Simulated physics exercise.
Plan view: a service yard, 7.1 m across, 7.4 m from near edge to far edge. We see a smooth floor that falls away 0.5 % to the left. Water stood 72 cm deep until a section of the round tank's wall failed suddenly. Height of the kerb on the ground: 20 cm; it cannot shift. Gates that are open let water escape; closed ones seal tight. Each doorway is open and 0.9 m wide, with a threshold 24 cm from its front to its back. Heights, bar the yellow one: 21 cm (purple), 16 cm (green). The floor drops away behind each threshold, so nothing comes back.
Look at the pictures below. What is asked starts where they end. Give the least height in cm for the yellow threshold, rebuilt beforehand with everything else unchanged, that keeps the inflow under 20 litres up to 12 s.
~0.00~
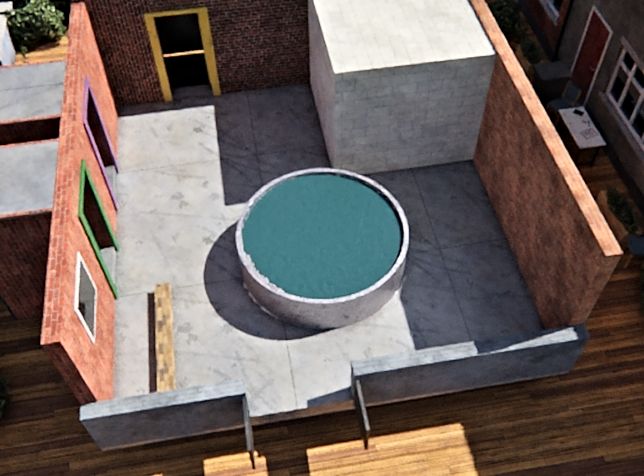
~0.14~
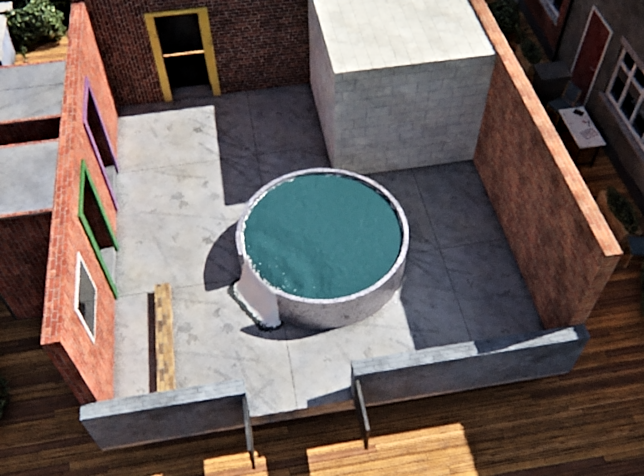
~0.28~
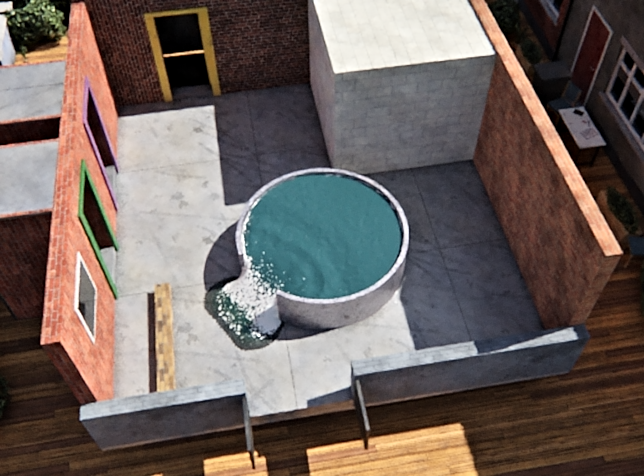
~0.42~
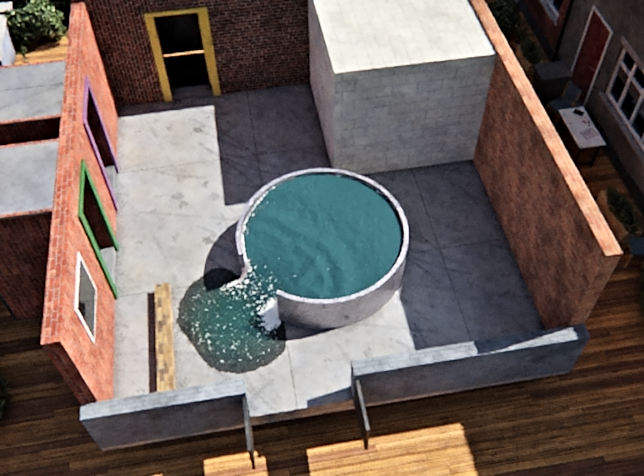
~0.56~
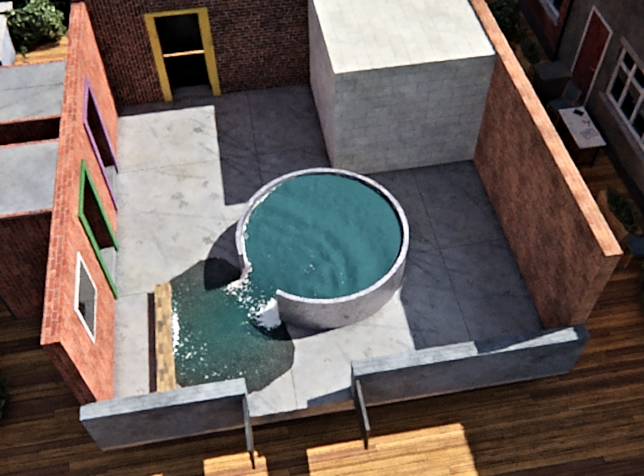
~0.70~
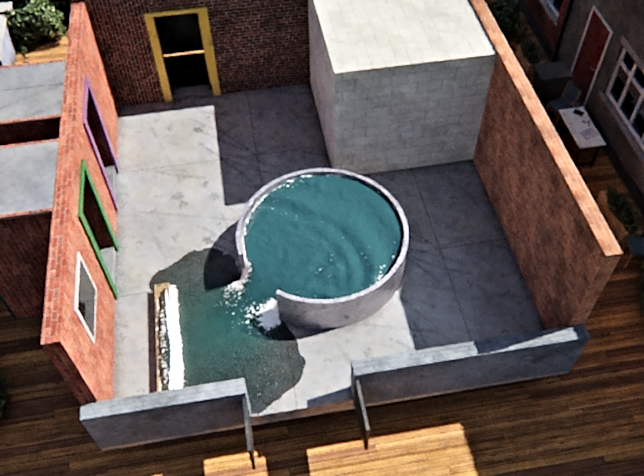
Close to 13 cm is just enough.
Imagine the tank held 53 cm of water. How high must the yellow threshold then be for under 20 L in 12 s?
Roughly 8.5 cm high.
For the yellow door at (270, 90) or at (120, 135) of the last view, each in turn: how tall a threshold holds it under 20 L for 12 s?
About 12.5 cm, then about 12.0 cm.
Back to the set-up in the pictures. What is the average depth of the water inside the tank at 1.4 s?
Close to 56 cm deep on average.
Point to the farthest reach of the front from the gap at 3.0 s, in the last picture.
Pixel close to (118, 141).
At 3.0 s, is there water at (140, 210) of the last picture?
It is wet.
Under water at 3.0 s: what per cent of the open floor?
Approximately 35 % of the floor.
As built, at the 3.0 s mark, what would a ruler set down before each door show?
Door by door in cm - yellow 0, purple 6, green 17.
After 1.4 s water covers 20 % of the floor, deepest (48 cm) near (114, 425); it has not reached the yellow door.
After 3.0 s water covers 35 % of the floor, deepest (41 cm) near (114, 425); it has not reached the yellow door.
After 12.0 s water covers 95 % of the floor, deepest (18 cm) near (127, 184); 12 cm at the yellow door, 31 litres in over its 12 cm threshold.
At the yellow door as built, the water arrived by 4.6 s and peaked near 18 cm at 5.2 s.
Run again over the same 12 s with other heights there, 38 litres in over 11.5 cm, 8 litres over 15.5 cm. The limit of 20 litres is kept from about 13 cm up.
